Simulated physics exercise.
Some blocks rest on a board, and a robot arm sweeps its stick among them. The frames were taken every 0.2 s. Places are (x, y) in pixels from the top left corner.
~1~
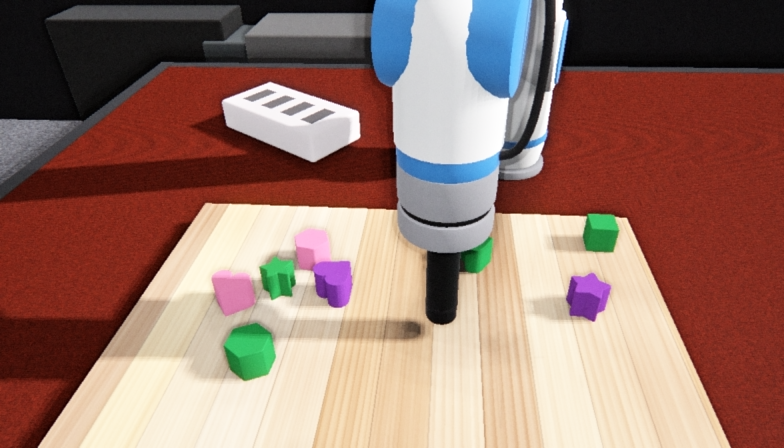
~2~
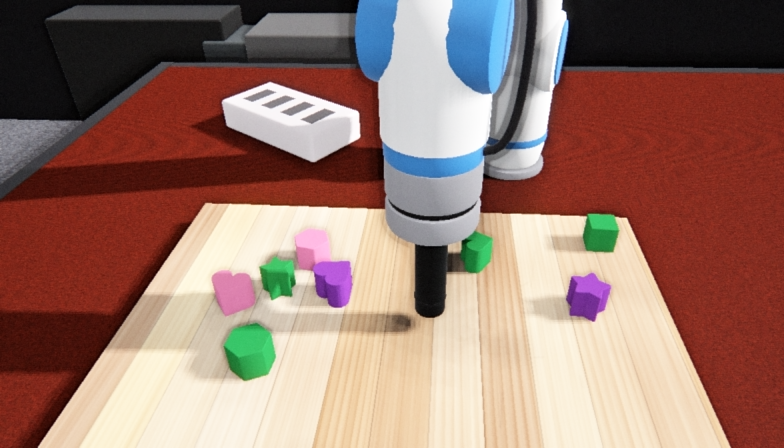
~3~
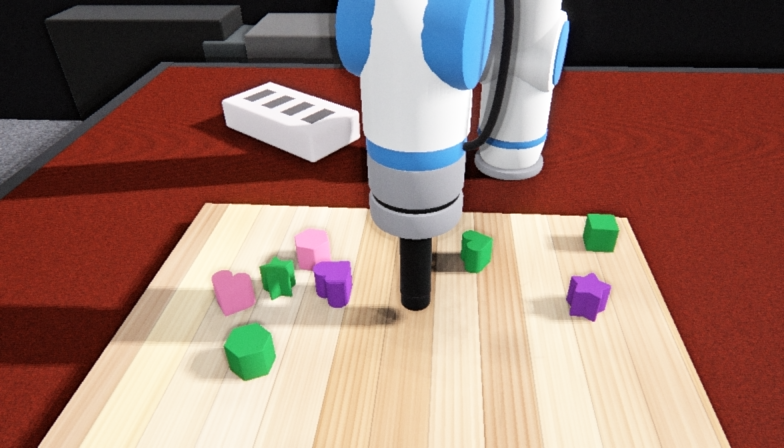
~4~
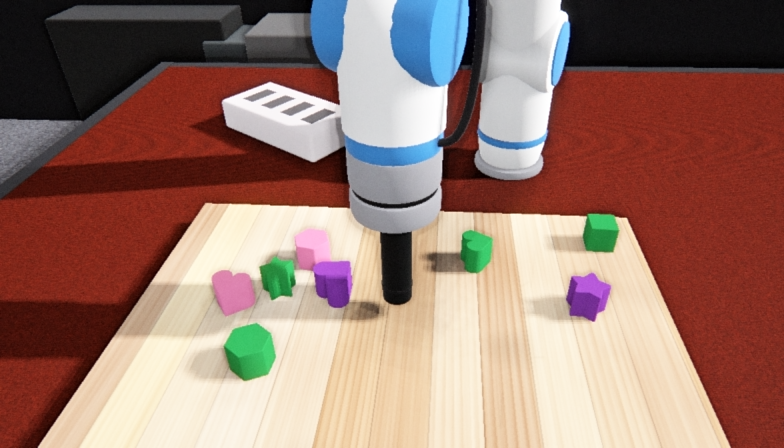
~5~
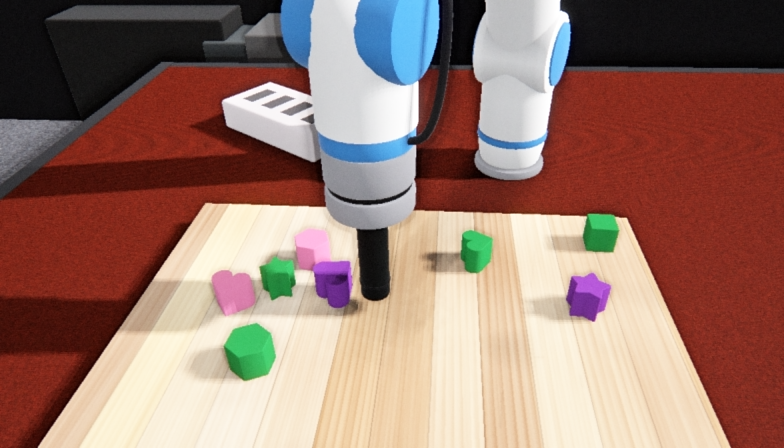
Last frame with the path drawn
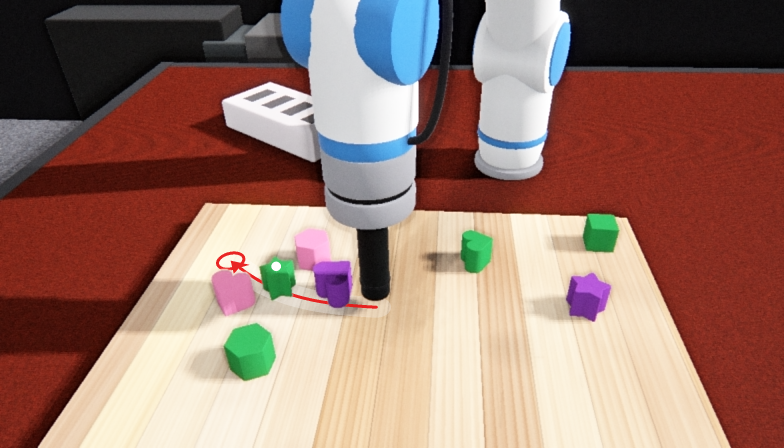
A pale wooden board lies on a dark red tabletop, seen from a fixed, raised viewpoint facing a white and blue robot arm. Pink, green and purple blocks cluster on the left, with green blocks and a purple star farther right and a white slotted object behind. The arm sweeps its black stick steadily leftward and slightly back, nearing the purple heart, while the blocks stay still.
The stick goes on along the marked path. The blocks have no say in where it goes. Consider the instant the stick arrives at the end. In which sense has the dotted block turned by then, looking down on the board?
The twist is anticlockwise.
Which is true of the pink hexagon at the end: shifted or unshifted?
Shifted out of place.
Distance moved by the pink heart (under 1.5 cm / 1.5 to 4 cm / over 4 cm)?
Under 1.5 cm.
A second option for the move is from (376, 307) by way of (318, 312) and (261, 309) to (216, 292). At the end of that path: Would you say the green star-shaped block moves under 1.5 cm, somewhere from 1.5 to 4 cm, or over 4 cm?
If I had to pick, the green star-shaped block travels less than 1.5 cm here.
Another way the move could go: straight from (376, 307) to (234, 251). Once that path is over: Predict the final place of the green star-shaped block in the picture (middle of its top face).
It sits at (234, 262).
The drawn path runs from (376, 307) over (316, 301) and (266, 284) to (231, 261); the dot is on the green star-shaped block.
On the path given first. One third of the way, stick at (314, 286); pink hexagon at (311, 236); purple heart at (307, 259), turned 70° clockwise.
Two thirds of the way, stick at (262, 270); green star-shaped block at (243, 253), turned 40° anticlockwise; pink hexagon at (313, 232); purple heart at (298, 253), turned 115° clockwise.
At the end, stick at (227, 247); pink heart not moved; green star-shaped block at (208, 232), turned 45° anticlockwise; pink hexagon at (313, 232); purple heart at (298, 253), turned 115° clockwise.
